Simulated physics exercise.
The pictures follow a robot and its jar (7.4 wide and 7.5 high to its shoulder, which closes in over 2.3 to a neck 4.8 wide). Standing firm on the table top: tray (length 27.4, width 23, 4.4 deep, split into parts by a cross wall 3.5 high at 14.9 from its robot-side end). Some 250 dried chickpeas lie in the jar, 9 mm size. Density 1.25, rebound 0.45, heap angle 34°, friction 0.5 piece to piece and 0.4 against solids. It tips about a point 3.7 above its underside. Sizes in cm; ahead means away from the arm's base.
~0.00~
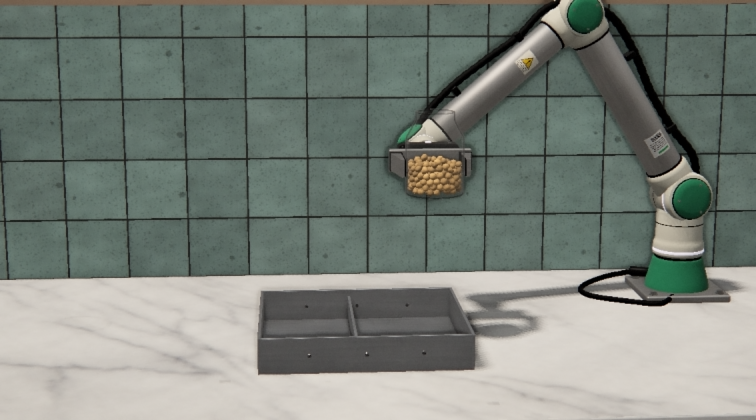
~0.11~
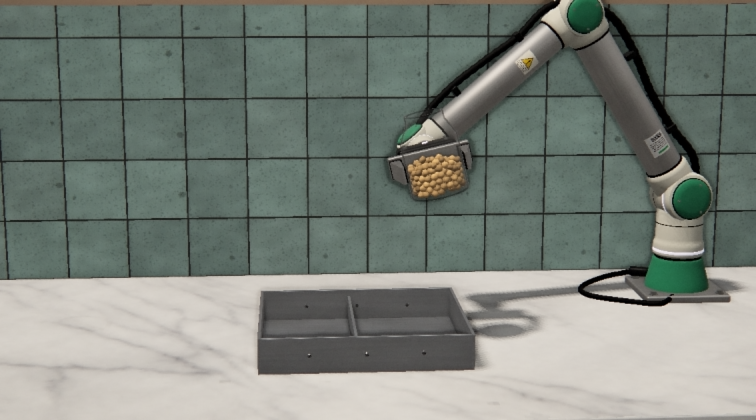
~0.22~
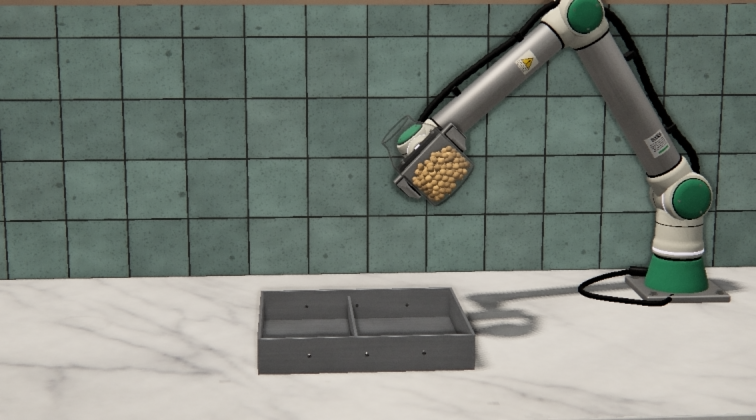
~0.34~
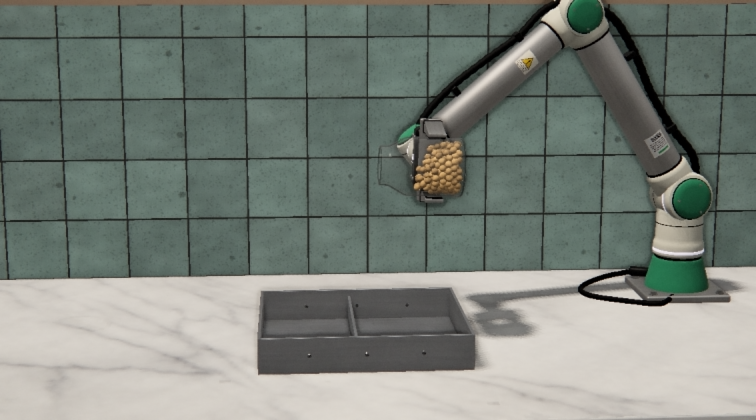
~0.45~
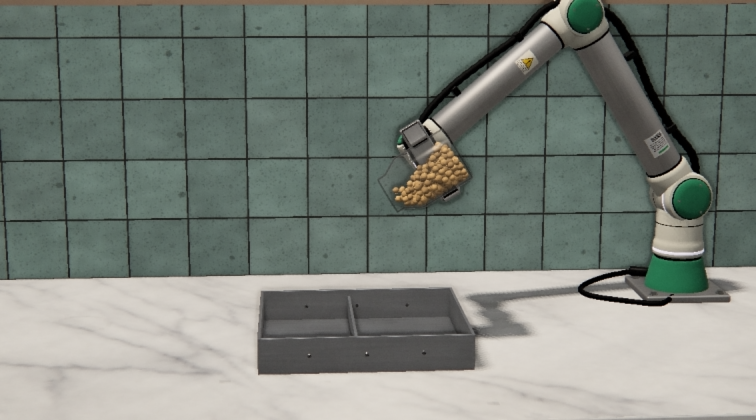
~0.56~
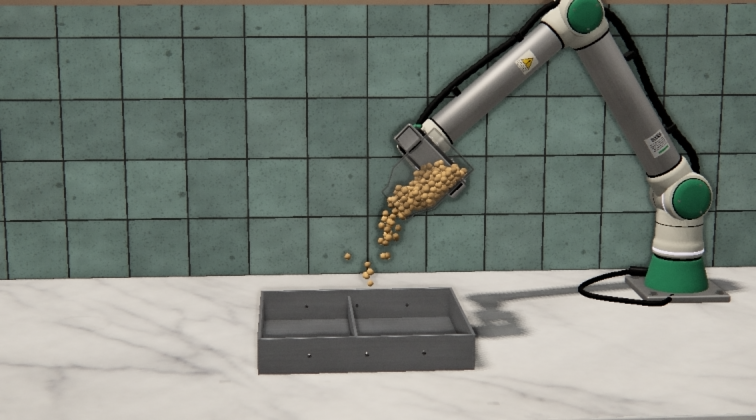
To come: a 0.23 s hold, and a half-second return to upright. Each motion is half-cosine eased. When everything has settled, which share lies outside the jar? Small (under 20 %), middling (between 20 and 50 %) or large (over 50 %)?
Answer: Large; over 50 % of the dried chickpeas finish outside the jar.
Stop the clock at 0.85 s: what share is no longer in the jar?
Near 55 per cent so far.
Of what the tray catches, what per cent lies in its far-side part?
Roughly 20 per cent.
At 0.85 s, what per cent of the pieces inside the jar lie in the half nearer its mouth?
Some 100 per cent.
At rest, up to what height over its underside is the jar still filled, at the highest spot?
Some 3.5 cm.
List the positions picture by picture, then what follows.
Jar middle at (435, 167), upright; upper third of the load around (436, 167), from x 410 to 460, top at y 160; 249 in the jar, in the first picture.
Jar middle at (435, 167), tipped 13°; upper third of the load around (439, 166), from x 410 to 465, top at y 155, in the second picture.
Jar middle at (435, 167), tipped 46°; upper third of the load around (447, 162), from x 415 to 465, top at y 150, in the third picture.
Jar middle at (435, 167), tipped 88°; upper third of the load around (447, 156), from x 415 to 460, top at y 145, in the fourth picture.
Jar middle at (435, 167), tipped 121°; upper third of the load around (444, 162), from x 395 to 465, top at y 145, in the fifth picture.
Jar middle at (435, 167), tipped 134°; upper third of the load around (441, 175), from x 350 to 465, top at y 165; 223 in the jar, 2 in the robot-side part, 24 in flight or on a rim, in the sixth picture.
By 0.85 s, tipped 129°, highest piece 23 above the table; 113 in the jar, 95 in the robot-side part, 19 in the far-side part, 22 in flight or on a rim.
By 1.14 s, tipped 26°, highest piece 31 above the table; 122 in the robot-side part, 92 in the jar, 29 in the far-side part, 6 in flight or on a rim.
By 1.49 s, upright, highest piece 25 above the table; 123 in the robot-side part, 92 in the jar, 34 in the far-side part.
By 2.19 s, upright, highest piece 25 above the table; 123 in the robot-side part, 92 in the jar, 34 in the far-side part.
Final count, 123 in the robot-side part, 92 in the jar, 34 in the far-side part. That is 63 % outside the jar.
